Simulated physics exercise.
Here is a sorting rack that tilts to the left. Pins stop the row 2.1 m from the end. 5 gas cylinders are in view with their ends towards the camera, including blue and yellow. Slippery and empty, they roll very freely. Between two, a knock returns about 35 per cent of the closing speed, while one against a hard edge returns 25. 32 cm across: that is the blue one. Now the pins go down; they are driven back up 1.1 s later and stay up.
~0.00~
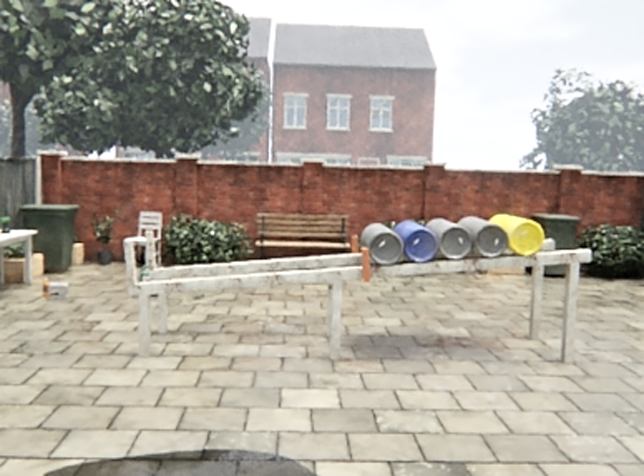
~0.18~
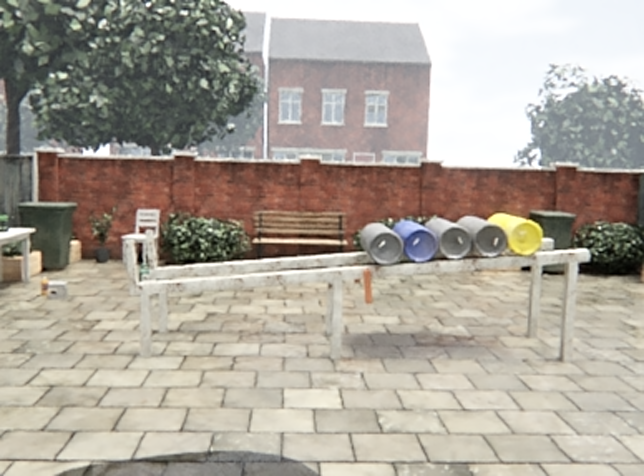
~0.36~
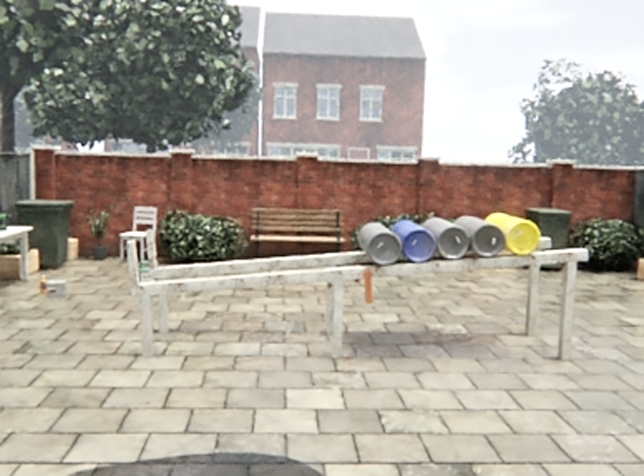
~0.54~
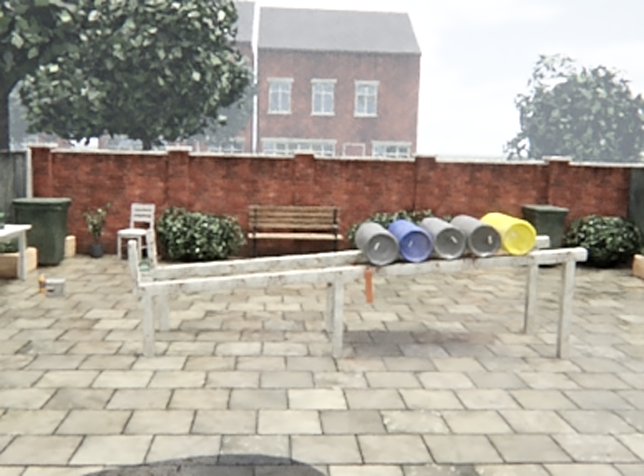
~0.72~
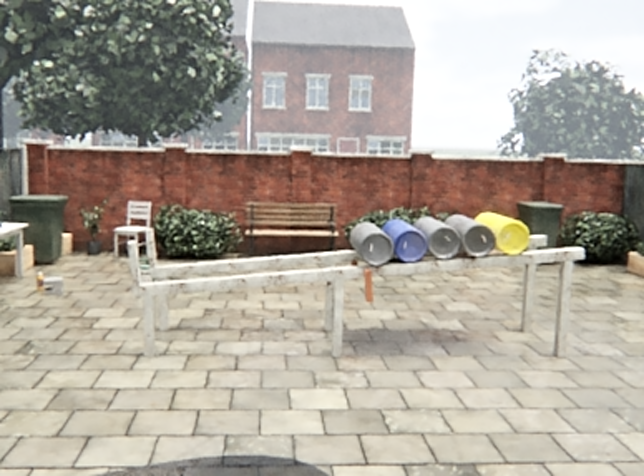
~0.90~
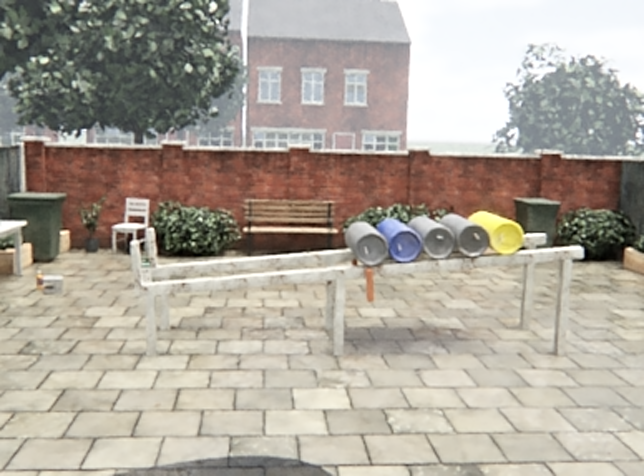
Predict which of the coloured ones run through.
My prediction: Blue will be kept back, yellow will be kept back.
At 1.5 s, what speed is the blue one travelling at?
Near 0.0 m/s at that time.
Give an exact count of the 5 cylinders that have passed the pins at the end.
Exactly 1 of the lot.
After 1.5 s, blue is on the rails, 20 cm above the pins; yellow is on the rails, 115 cm above the pins; 1 through so far.
After 2.3 s, blue is on the rails, 20 cm above the pins; yellow is on the rails, 115 cm above the pins; 1 through so far.
At rest (3.2 s), blue is on the rails, 20 cm above the pins; yellow is on the rails, 115 cm above the pins; 1 through so far.
